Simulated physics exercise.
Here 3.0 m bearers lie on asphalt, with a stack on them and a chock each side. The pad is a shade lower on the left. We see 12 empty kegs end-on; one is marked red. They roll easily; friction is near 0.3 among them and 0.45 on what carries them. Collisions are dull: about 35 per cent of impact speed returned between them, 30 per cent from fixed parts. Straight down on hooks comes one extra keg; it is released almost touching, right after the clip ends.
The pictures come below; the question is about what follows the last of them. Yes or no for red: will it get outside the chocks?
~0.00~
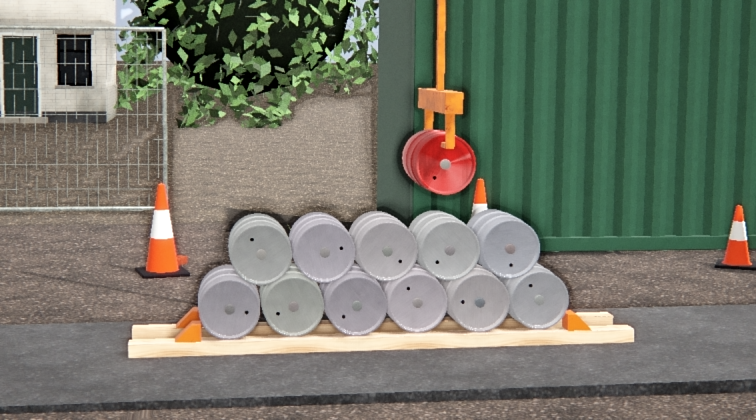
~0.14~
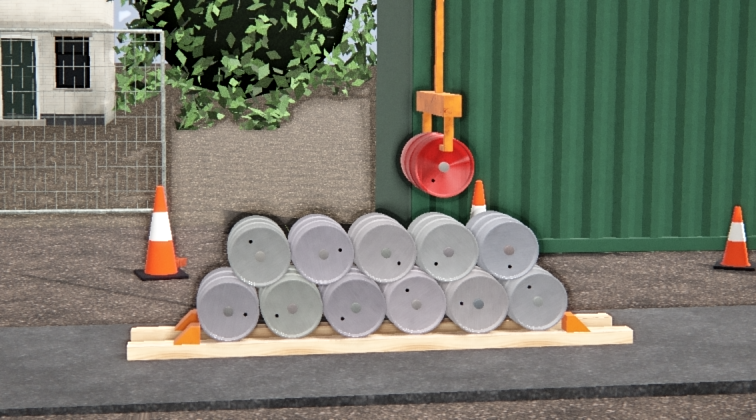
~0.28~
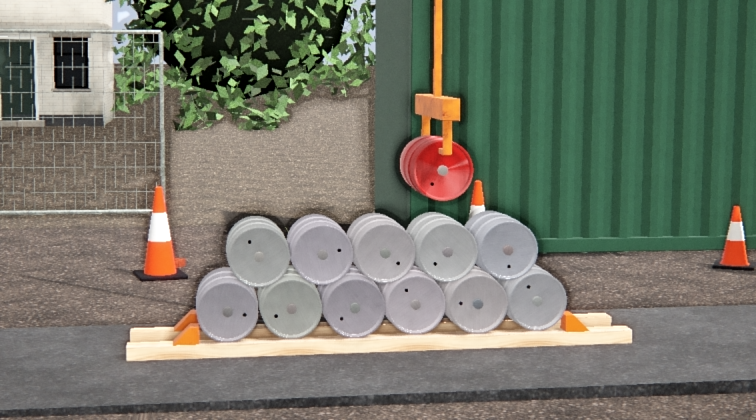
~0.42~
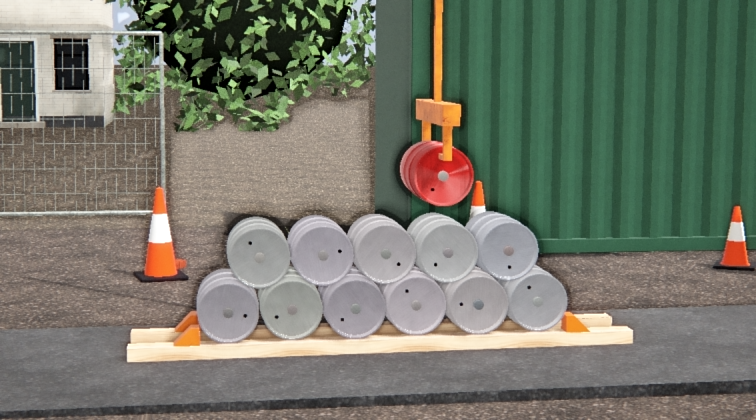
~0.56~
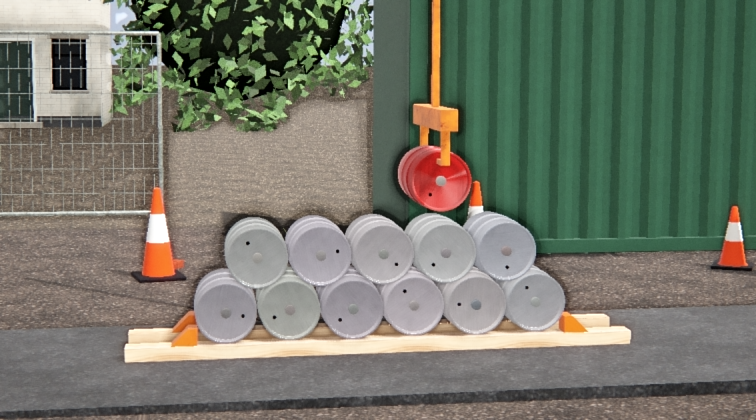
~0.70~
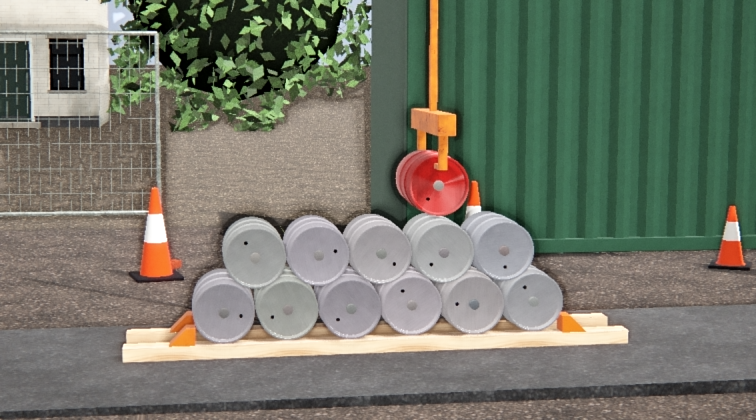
As for the red one, it does not leave.
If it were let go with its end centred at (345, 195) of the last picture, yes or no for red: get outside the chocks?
Released there, red: It does not happen.
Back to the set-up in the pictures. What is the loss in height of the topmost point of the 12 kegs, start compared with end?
Drop: Approx. 20 centimetres.
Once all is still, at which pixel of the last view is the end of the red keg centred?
Look near pixel (414, 200).
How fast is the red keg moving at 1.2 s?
Close to 0.3 m/s then.
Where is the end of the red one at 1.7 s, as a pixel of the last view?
Near (407, 197).
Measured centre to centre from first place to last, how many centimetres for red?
Red ends up 25 from where it began.
Then, 1.2 s in, red is up on others, 80 cm inside the right chock, rolling left; 0 off the stack.
Then, 1.7 s in, red is up on others, 95 cm inside the right chock, rolling right; 0 off the stack.
In the end (2.3 s), red is up on others, 90 cm inside the right chock; 0 off the stack.
